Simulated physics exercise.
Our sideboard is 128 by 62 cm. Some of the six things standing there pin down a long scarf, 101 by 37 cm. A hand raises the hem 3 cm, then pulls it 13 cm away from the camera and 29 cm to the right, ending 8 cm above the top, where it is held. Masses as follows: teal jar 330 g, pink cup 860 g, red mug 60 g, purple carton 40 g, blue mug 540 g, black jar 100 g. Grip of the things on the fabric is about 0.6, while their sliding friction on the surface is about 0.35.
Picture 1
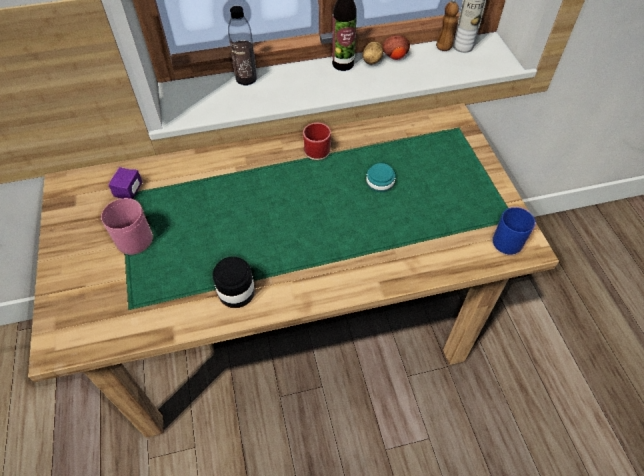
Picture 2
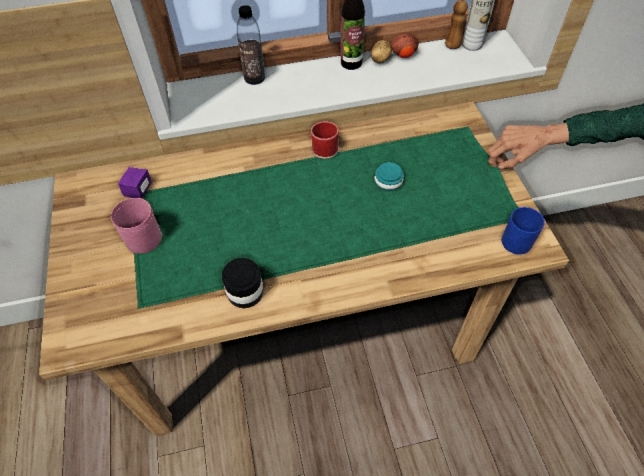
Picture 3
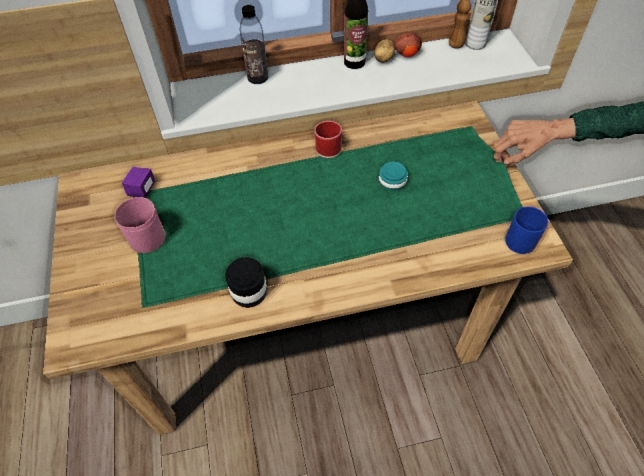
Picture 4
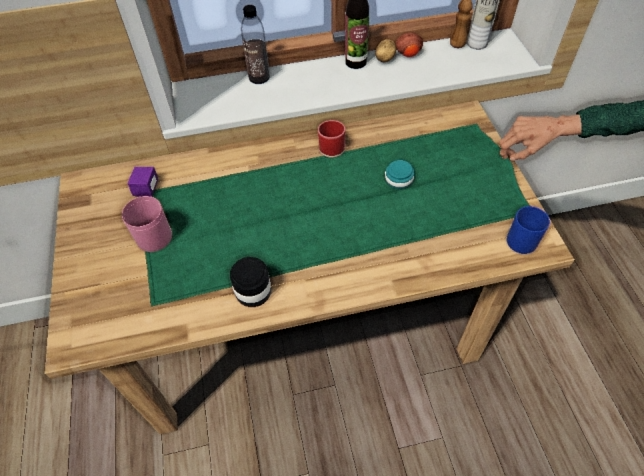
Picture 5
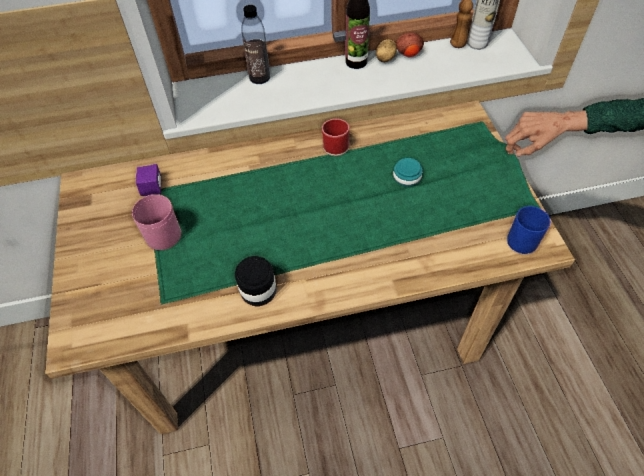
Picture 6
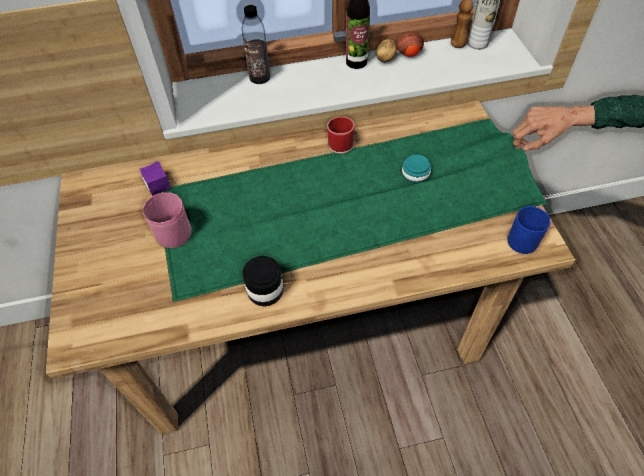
At the start, a long green scarf lies on a wooden sideboard among cups, jars and a purple carton. A hand comes in from the right, grips the scarf's far right corner and pulls it slowly rightward; everything but the blue mug shifts a little along with it.
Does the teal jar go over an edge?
Outcome: On the bench throughout.
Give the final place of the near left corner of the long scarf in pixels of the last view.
That corner comes to rest close to (283, 275) in the last view.
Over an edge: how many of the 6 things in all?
Counted result: 0.
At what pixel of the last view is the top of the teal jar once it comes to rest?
Around (491, 124).
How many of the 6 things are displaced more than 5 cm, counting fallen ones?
Counting them up, I get 5.
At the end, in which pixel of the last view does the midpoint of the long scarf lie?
About (429, 166).
Next, 90 % of the long scarf is still over the top; teal jar 16 cm off its start, pink cup 15 cm off its start, purple carton 9 cm off its start.
Then, 80 % of the long scarf is still over the top; teal jar 25 cm off its start, pink cup 24 cm off its start, purple carton 16 cm off its start.
After that, 75 % of the long scarf is still over the top; teal jar 31 cm off its start at (484, 127), pink cup 30 cm off its start at (255, 186), red mug 20 cm off its start at (390, 106).
Later, 75 % of the long scarf is still over the top; teal jar 34 cm off its start, pink cup 32 cm off its start, red mug 22 cm off its start.
At the end, 75 % of the long scarf is still over the top; teal jar 34 cm off its start at (491, 124), pink cup 32 cm off its start at (265, 184), red mug 22 cm off its start at (397, 104), purple carton 20 cm off its start at (211, 169).
